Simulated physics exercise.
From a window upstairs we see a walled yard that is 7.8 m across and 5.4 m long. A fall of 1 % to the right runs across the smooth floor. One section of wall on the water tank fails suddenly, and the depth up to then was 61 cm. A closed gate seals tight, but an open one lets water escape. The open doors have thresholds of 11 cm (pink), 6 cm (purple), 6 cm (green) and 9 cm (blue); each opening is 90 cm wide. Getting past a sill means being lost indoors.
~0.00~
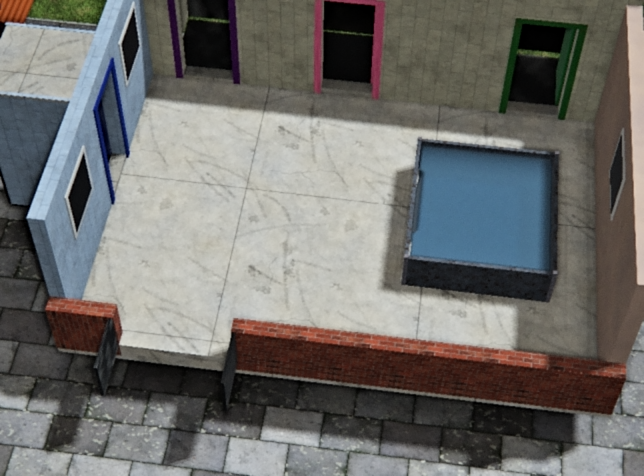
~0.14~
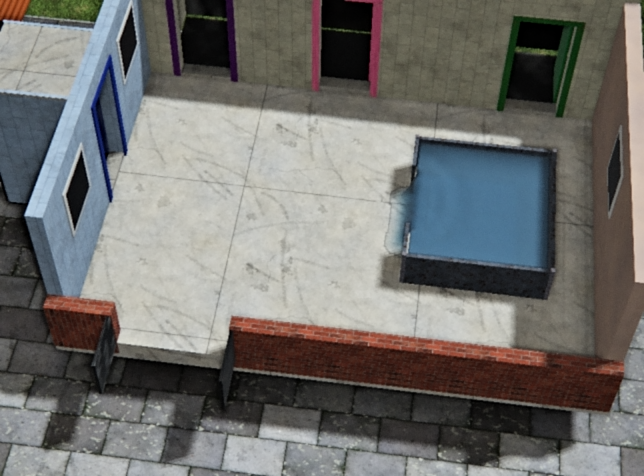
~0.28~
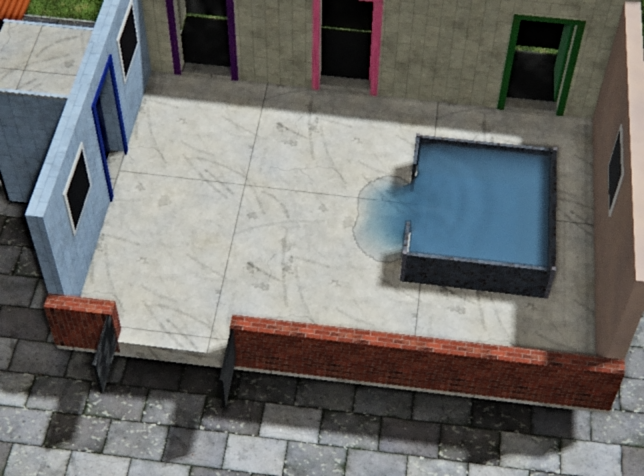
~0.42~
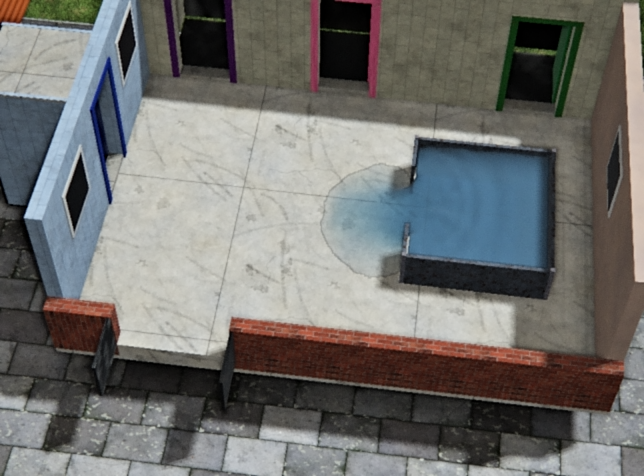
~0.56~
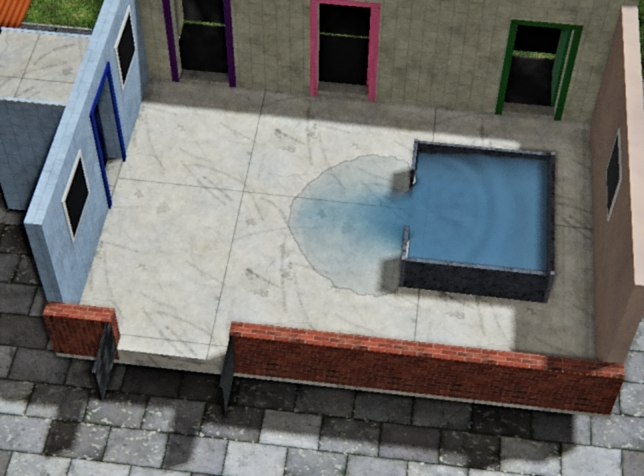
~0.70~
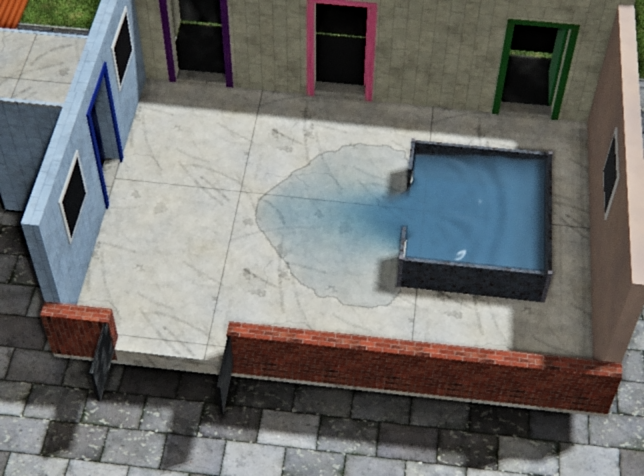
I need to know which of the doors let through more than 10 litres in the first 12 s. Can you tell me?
In the end the pink door remains within the limit; the purple door breaks the limit; the green door remains within the limit; the blue door breaks the limit.
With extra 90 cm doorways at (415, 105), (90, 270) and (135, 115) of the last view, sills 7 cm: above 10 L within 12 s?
In sequence the answers are less than that, more than that and more than that.
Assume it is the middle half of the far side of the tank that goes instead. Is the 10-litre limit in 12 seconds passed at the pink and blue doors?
The pink door comes out less than that and the blue door less than that.
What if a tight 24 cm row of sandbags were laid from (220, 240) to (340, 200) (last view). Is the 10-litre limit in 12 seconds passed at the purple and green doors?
Well, the purple one ends up more than allowed and the green one ends up within bounds.
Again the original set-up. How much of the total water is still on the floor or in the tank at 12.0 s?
I'd put it at some 76 percent still there.
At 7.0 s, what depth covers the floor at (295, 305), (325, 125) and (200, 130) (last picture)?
Spot one 3 cm, spot two 7 cm, spot three 9 cm.
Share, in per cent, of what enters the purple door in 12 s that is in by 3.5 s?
By that time, around 10 per cent.
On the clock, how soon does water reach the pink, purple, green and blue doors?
Pink = 2.0 s, purple = 2.2 s, green = 8.0 s, blue = 1.6 s.
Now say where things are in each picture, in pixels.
In the first frame, the water tank at (484, 207) is whole and still, 61 cm deep.
In the second frame, water pours out at (411, 214) and has run 0.7 m, to (394, 251); typically 6 cm deep outside, 61 cm at the water tank's back.
In the third frame, the front is at (368, 250), 0.9 m from the gap at (411, 214); 1.0 m2 of floor is under water; 61 cm left at the back of the water tank.
In the fourth frame, water pours out at (410, 216) and has run 1.3 m, to (328, 232); typically 8 cm deep outside, 61 cm at the water tank's back.
In the fifth frame, water pours out at (410, 219) and has run 1.8 m, to (295, 227); typically 6 cm deep outside, 61 cm at the water tank's back.
In the sixth frame, water pours out at (407, 218) and has run 2.4 m, to (263, 203); typically 5 cm deep outside, 60 cm at the water tank's back.
After 1.4 s water covers 35 % of the floor and is deepest (34 cm) near (399, 223); pink door not reached, purple door not reached, green door not reached, blue door not reached.
After 2.2 s water covers 60 % of the floor and is deepest (29 cm) near (399, 223); pink door 3 cm at the sill, 0 L in, purple door 2 cm at the sill, 0 L in, green door not reached, blue door 19 cm at the sill, 11 L in.
After 3.5 s water covers 65 % of the floor and is deepest (24 cm) near (145, 85); pink door 4 cm at the sill, 0 L in, purple door 13 cm at the sill, 10 L in, green door not reached, blue door 17 cm at the sill, 59 L in.
After 7.0 s water covers 65 % of the floor and is deepest (14 cm) near (70, 330); pink door 7 cm at the sill, 0 L in, purple door 9 cm at the sill, 75 L in, green door not reached, blue door 9 cm at the sill, 89 L in.
After 12.0 s water covers 95 % of the floor and is deepest (10 cm) near (578, 167); pink door 5 cm at the sill, 0 L in, purple door 5 cm at the sill, 88 L in, green door 5 cm at the sill, 1 L in, blue door 4 cm at the sill, 90 L in.
